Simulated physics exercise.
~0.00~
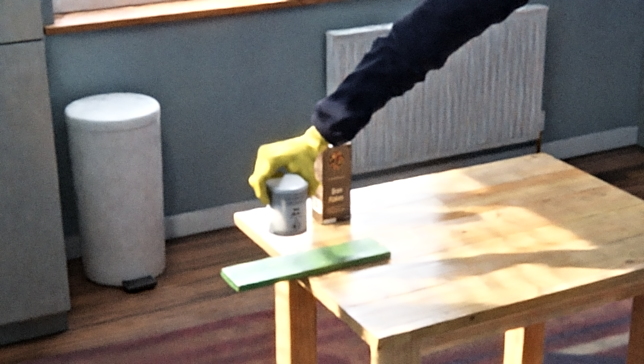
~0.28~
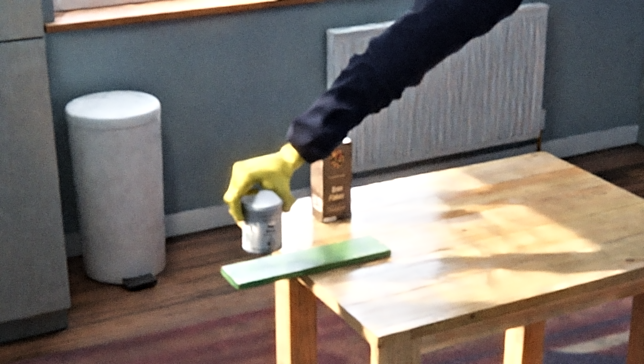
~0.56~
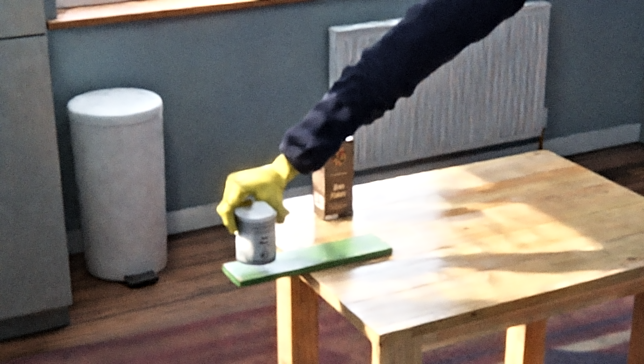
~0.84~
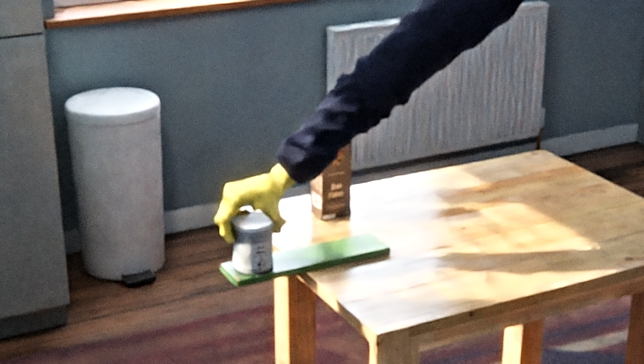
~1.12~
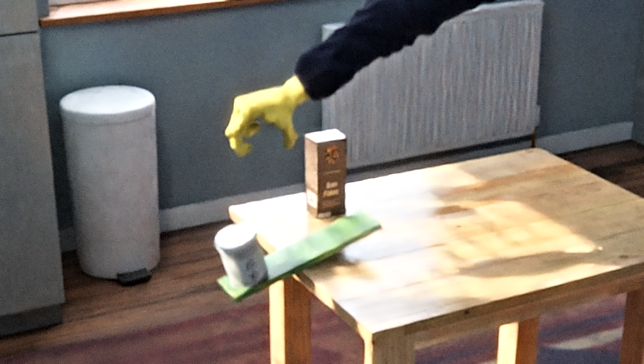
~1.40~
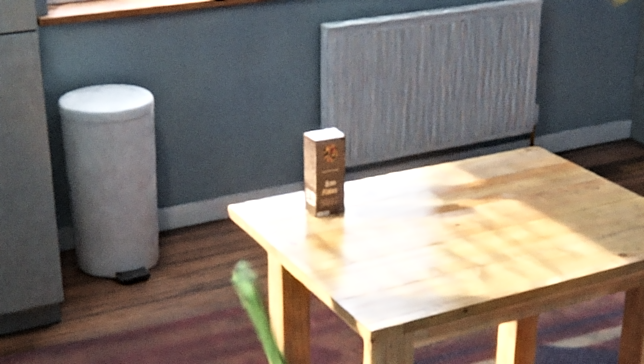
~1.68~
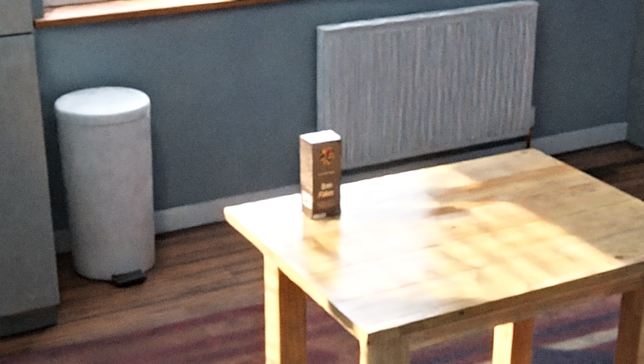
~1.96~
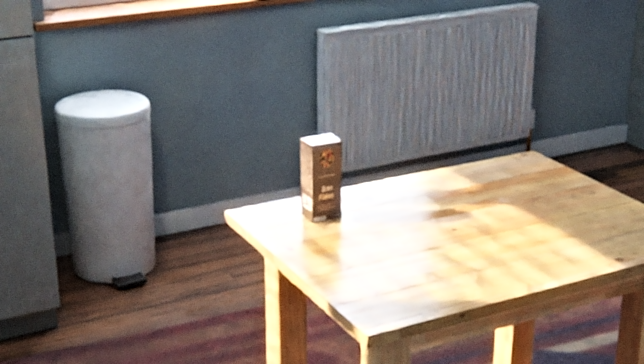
In a sunlit room with grey-blue walls, a slightly swaying view looks down on a wooden table, with a pale bin to the left and a radiator behind. A green plank juts past the table's left corner, near an upright brown carton and a white tin held by a yellow-gloved hand. The hand carries the tin left and sets it on the plank's overhanging end. As the fingers let go and draw back, the plank tilts and the tin leans. Both drop off the edge and out of sight, leaving only the carton standing on the table.
